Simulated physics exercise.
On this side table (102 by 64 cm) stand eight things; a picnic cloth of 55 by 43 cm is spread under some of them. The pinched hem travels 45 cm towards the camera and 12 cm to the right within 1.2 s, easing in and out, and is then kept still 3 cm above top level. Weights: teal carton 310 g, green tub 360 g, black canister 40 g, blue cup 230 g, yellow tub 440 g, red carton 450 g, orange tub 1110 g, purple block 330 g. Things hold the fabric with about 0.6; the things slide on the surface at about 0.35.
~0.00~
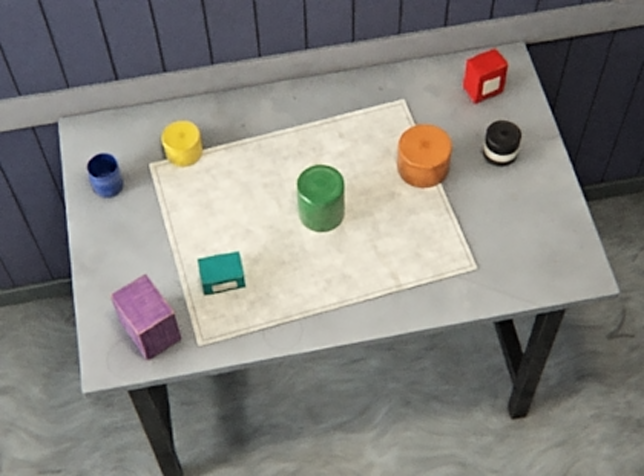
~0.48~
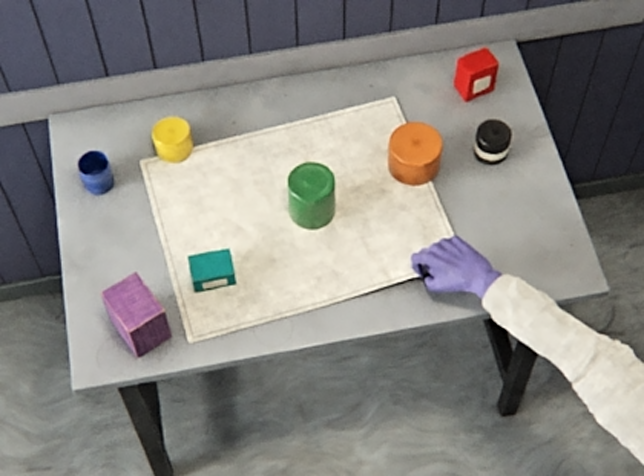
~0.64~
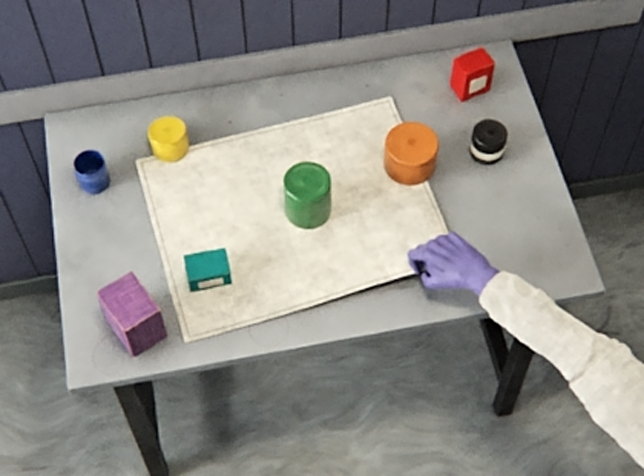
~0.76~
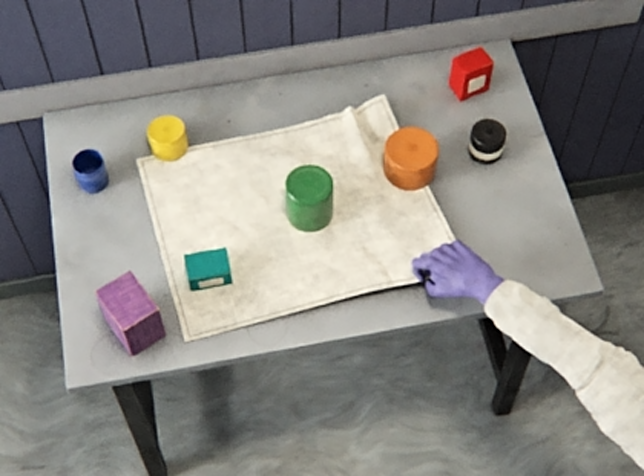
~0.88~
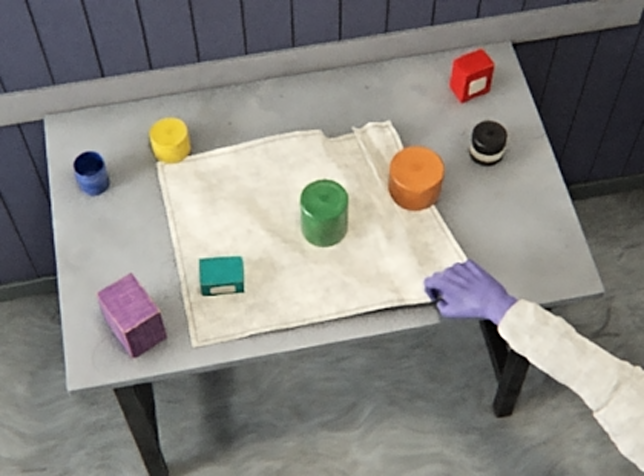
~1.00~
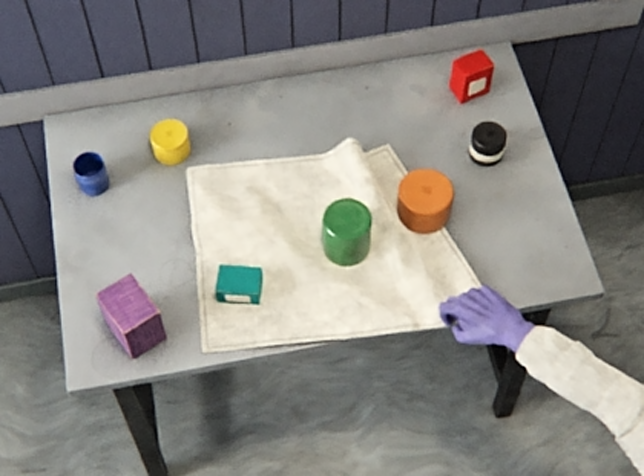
In this clip, a purple-gloved hand grips the near right edge of a cream cloth on a gray table and pulls it forward and slightly right, wrinkling it and carrying the green tub, orange tub and teal carton along.
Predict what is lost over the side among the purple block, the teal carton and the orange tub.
In order: The purple block keeps to the top; the teal carton drops off; the orange tub falls off.
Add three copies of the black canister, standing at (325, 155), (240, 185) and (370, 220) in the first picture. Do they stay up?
In turn: Drops off, goes over, drops off.
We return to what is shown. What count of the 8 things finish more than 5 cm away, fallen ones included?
That makes 3.
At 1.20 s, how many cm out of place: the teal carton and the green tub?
About: Teal carton 15 cm, green tub 20 cm.
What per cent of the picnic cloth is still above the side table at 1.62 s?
About 5 per cent.
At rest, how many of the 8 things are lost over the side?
3 of them.
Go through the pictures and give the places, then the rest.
Shows, purple block (142, 303); teal carton (221, 267); orange tub (425, 145); picnic cloth corners (199, 346) (150, 164) (404, 100) (477, 269), in the first frame.
Shows, picnic cloth corners (189, 343) (140, 161); grip (423, 275), in the second frame.
Shows, picnic cloth corners (185, 343) (136, 161); grip (420, 271), in the third frame.
Shows, orange tub (412, 148); green tub (309, 184); picnic cloth corners (185, 342) (137, 160); grip (424, 280), in the fourth frame.
Shows, teal carton (221, 270); orange tub (417, 168); green tub (324, 198); picnic cloth corners (193, 347) (389, 120); grip (436, 299), in the fifth frame.
Shows, purple block (127, 303); teal carton (238, 279); orange tub (426, 191); picnic cloth corners (203, 353) (188, 169) (388, 144); grip (451, 324), in the sixth frame.
By 1.2 s, 80 % of the picnic cloth is still over the top; orange tub 23 cm off its start, teal carton 15 cm off its start, green tub 22 cm off its start.
By 1.4 s, 55 % of the picnic cloth is still over the top; orange tub 34 cm off its start, teal carton 26 cm off its start, green tub 35 cm off its start.
By 1.6 s, 5 % of the picnic cloth is still over the top; orange tub over the edge, teal carton over the edge, green tub over the edge.
By 1.8 s, 0 % of the picnic cloth is still over the top; orange tub over the edge, teal carton over the edge, green tub over the edge.
By 3.4 s, 0 % of the picnic cloth is still over the top; orange tub over the edge, teal carton over the edge, purple block 0 cm off its start at (127, 303), green tub over the edge.
